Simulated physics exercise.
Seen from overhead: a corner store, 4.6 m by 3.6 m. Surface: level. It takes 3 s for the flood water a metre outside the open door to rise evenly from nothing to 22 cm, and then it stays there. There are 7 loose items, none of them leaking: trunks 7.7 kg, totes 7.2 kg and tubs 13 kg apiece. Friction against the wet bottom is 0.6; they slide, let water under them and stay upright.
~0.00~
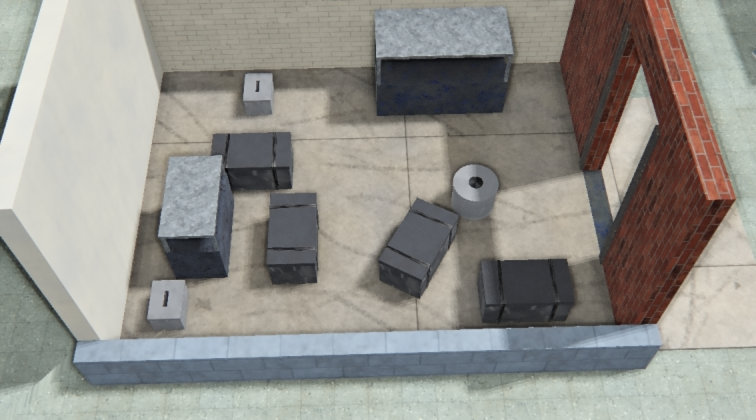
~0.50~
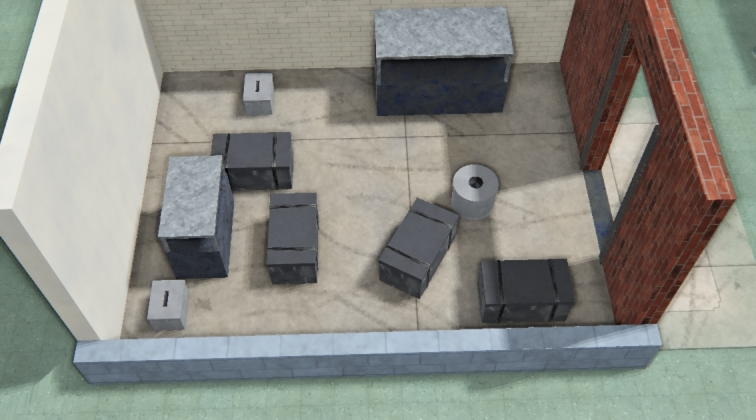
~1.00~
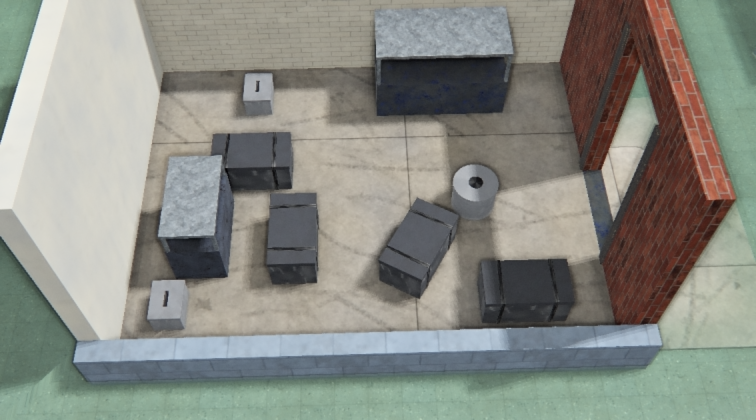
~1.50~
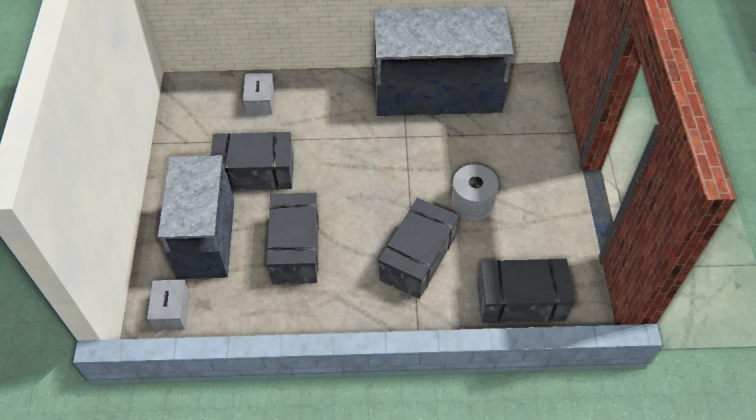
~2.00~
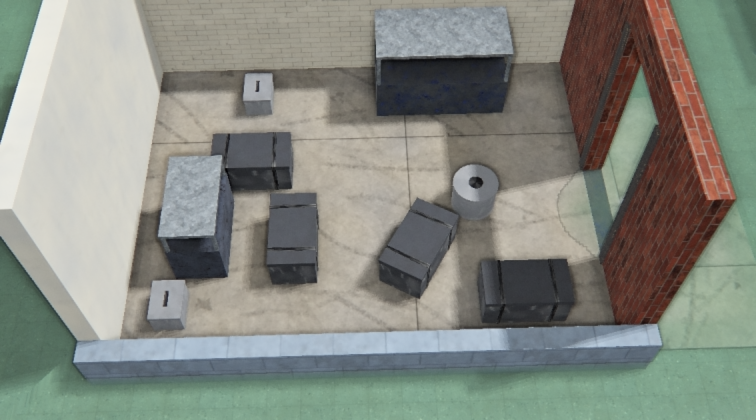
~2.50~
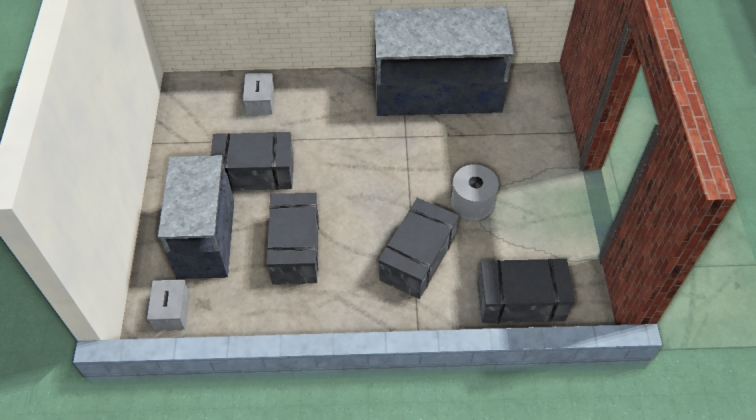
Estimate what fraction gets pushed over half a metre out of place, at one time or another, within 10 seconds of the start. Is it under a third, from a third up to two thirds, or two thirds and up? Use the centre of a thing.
I would say two thirds and up.
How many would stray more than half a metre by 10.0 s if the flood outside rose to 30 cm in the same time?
I count 5 of them in that case.
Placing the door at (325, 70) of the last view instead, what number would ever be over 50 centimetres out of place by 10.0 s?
4.
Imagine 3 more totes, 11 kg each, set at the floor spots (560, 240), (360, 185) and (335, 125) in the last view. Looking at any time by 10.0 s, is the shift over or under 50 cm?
So the first ends up past the threshold, the second below the threshold, the third past the threshold.
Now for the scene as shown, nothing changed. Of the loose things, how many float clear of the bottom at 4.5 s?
Count: 1.
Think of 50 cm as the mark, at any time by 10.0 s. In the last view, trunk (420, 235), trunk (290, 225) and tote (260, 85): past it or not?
Taking them in that order, the first is beyond the limit, the second beyond the limit and the third within the limit.
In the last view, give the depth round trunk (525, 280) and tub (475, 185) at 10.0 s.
Roughly 4 and 10 cm.
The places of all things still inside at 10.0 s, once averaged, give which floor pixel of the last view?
Somewhere near (315, 183).
After 3.5 s 0 of 7 are over 50 cm from their spots; 0 afloat.
After 4.5 s 2 of 7 are over 50 cm from their spots; 1 afloat.
After 7.0 s 3 of 7 are over 50 cm from their spots; 3 afloat.
After 10.0 s 5 of 7 are over 50 cm from their spots, and 5 have been at some point; 7 afloat.
